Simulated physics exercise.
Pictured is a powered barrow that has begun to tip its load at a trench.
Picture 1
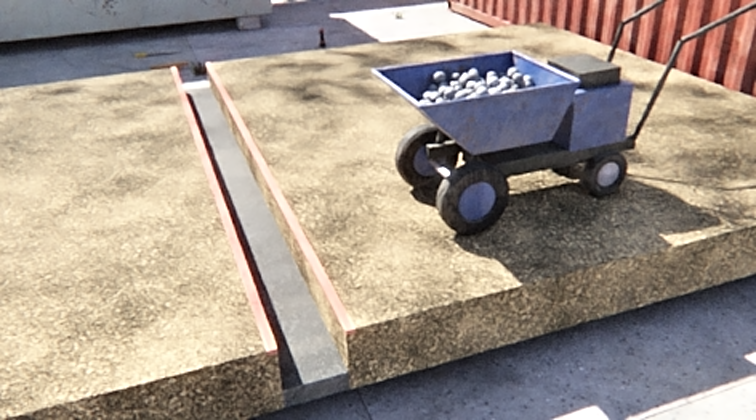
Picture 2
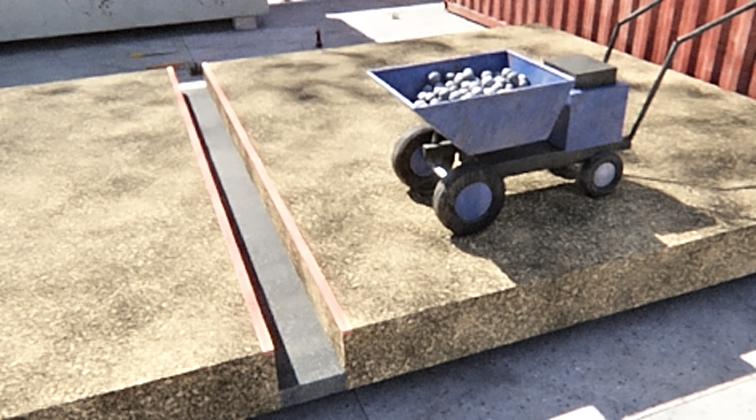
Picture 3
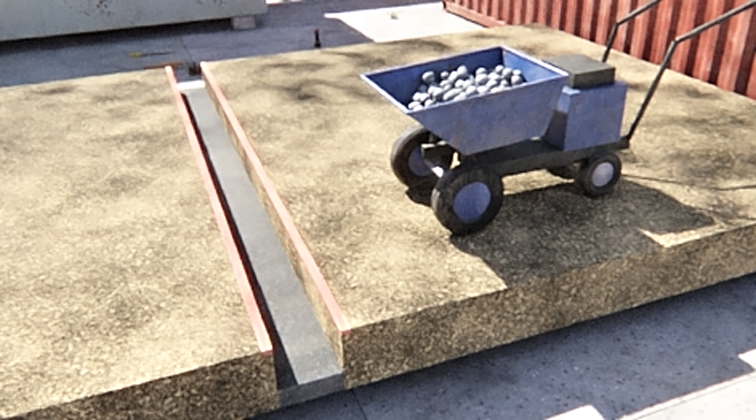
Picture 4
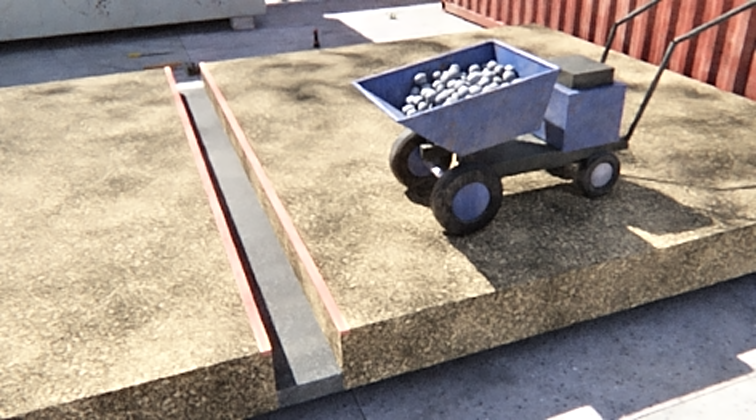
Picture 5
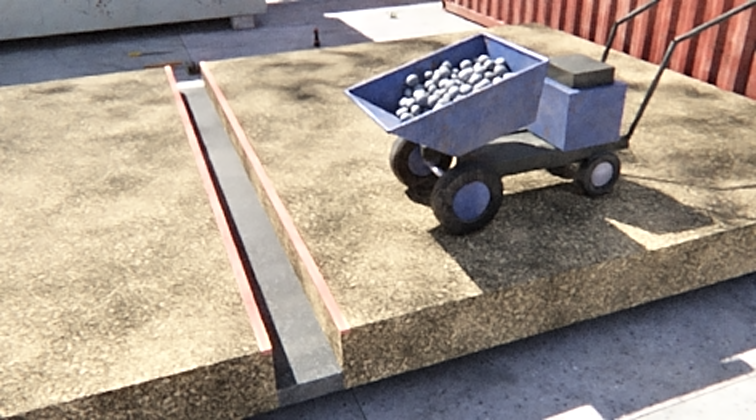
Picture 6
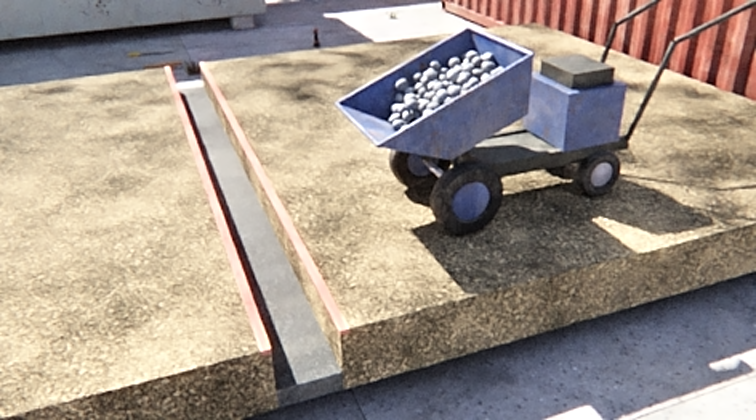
A blue powered barrow stands near a trench and steadily tilts its cobble-filled skip leftward.
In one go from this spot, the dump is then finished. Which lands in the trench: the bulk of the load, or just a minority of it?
Trench holds a minority.
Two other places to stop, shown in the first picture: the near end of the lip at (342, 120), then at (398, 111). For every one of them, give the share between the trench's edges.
Some 70 in a hundred, then some 60 in a hundred.
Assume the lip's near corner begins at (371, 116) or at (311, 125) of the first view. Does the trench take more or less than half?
So the first stop would give past the halfway mark, while the second would give short of the halfway mark.
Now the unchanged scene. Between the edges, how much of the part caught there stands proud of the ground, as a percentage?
I'd put it near 0 per cent.
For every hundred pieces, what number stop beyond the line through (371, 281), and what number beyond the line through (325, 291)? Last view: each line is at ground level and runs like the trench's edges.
In order, some 60 % then some 40 %.
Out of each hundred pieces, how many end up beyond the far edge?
Roughly 0 in a hundred.
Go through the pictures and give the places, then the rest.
The first frame shows lip of the skip (421, 108), level; top of the load (485, 91), round cobbles; first edge of the trench (330, 291); far edge (257, 308), the trench over half as wide as the skip, and about as deep as wide.
The second frame shows lip of the skip (416, 109), tipped barely; top of the load (480, 91).
The third frame shows lip of the skip (408, 114), tipped barely; top of the load (482, 80).
The fourth frame shows lip of the skip (399, 122), tipped a little; top of the load (486, 83).
The fifth frame shows lip of the skip (389, 132), tipped clearly; top of the load (477, 80).
The sixth frame shows lip of the skip (379, 146), tipped clearly; top of the load (478, 75); first edge of the trench (324, 291); far edge (251, 308).
Just after the last frame, skip tipped steeply; every one in the skip.
A moment on, skip tipped right over; roughly half in the skip; roughly a third short of the trench; roughly a quarter in or heaped over the trench.
Further on, skip tipped right over; roughly a third in the skip; roughly a quarter short of the trench; roughly a third in or heaped over the trench; just a few beyond it.
When it is over, skip tipped right over; roughly a third in the skip; roughly a quarter short of the trench; roughly a third in or heaped over the trench; just a few beyond it.
